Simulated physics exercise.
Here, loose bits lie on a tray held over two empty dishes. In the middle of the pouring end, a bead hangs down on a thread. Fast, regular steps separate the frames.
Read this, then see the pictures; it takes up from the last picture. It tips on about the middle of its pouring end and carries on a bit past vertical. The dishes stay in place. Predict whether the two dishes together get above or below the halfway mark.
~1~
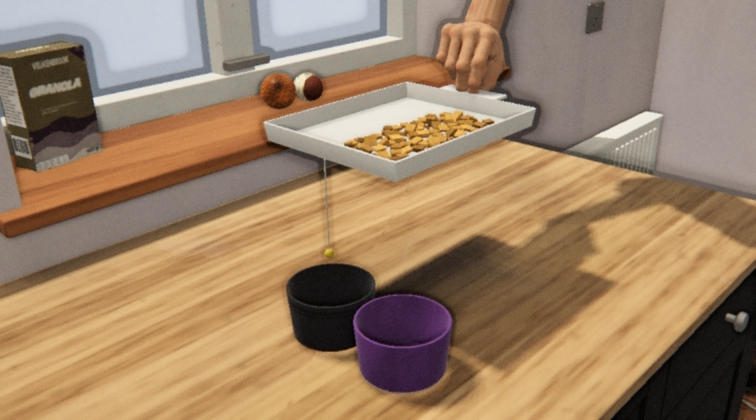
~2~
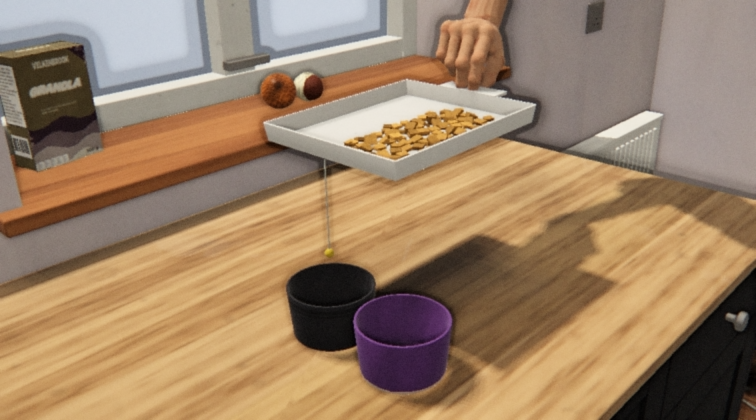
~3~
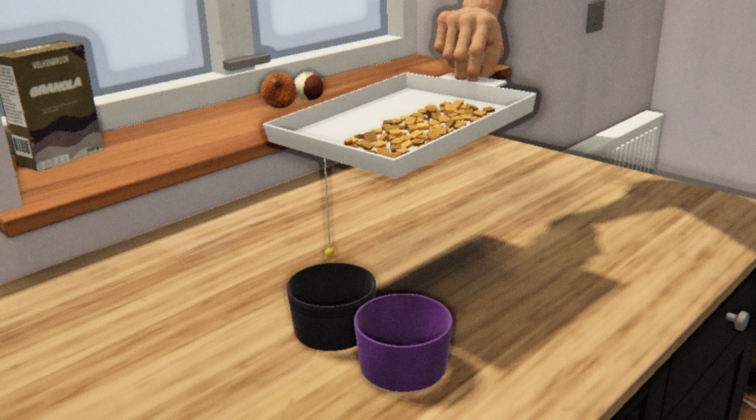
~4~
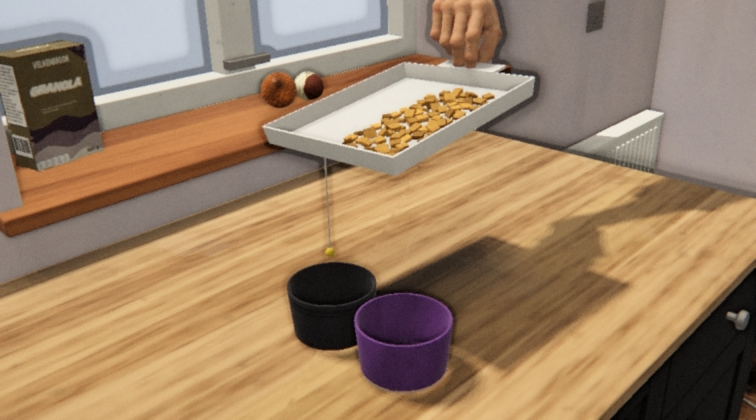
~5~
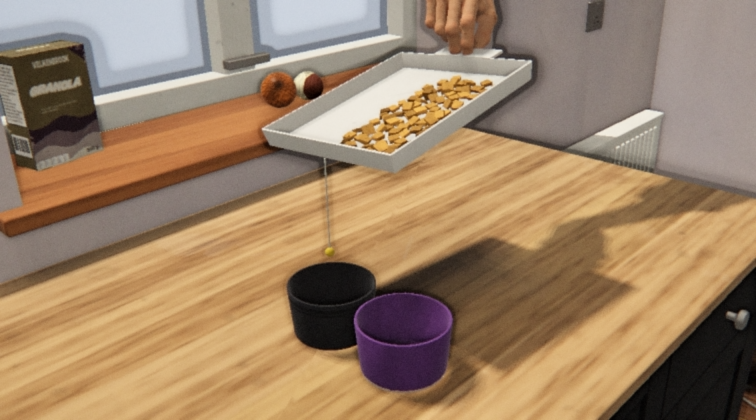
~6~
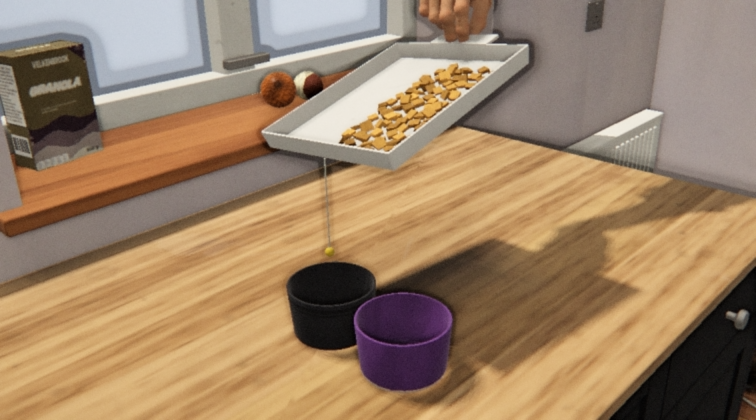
Below.
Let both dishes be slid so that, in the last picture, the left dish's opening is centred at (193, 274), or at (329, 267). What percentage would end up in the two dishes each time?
Trial 1: 0 percent; trial 2: 10 percent.
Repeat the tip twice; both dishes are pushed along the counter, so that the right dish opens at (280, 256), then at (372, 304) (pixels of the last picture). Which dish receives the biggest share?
Trial one goes to the right of the two, trial two to the left of the two.
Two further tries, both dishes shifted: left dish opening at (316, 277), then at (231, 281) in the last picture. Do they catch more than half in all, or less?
A minority, then a minority.
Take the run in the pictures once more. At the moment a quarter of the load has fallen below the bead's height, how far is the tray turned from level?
Around 105°, give or take.
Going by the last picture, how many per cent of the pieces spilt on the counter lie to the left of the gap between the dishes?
Around 100 per cent, I reckon.
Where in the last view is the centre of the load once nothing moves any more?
The centre ends up roughly at (280, 295).
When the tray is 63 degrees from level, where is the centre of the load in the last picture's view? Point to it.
The middle of the pieces sits at roughly (315, 131).
Just after the last frame, tray tipped steeply; every one on the tray.
A moment on, tray tipped past a quarter turn; the larger part on the tray; just a few in the left dish; about a tenth outside both; about a tenth in the air.
Further on, tray tipped past a quarter turn; about a tenth in the left dish; almost all outside both.
When it is over, tray tipped past a quarter turn; not one in the right dish; about a tenth in the left dish; almost all outside both.
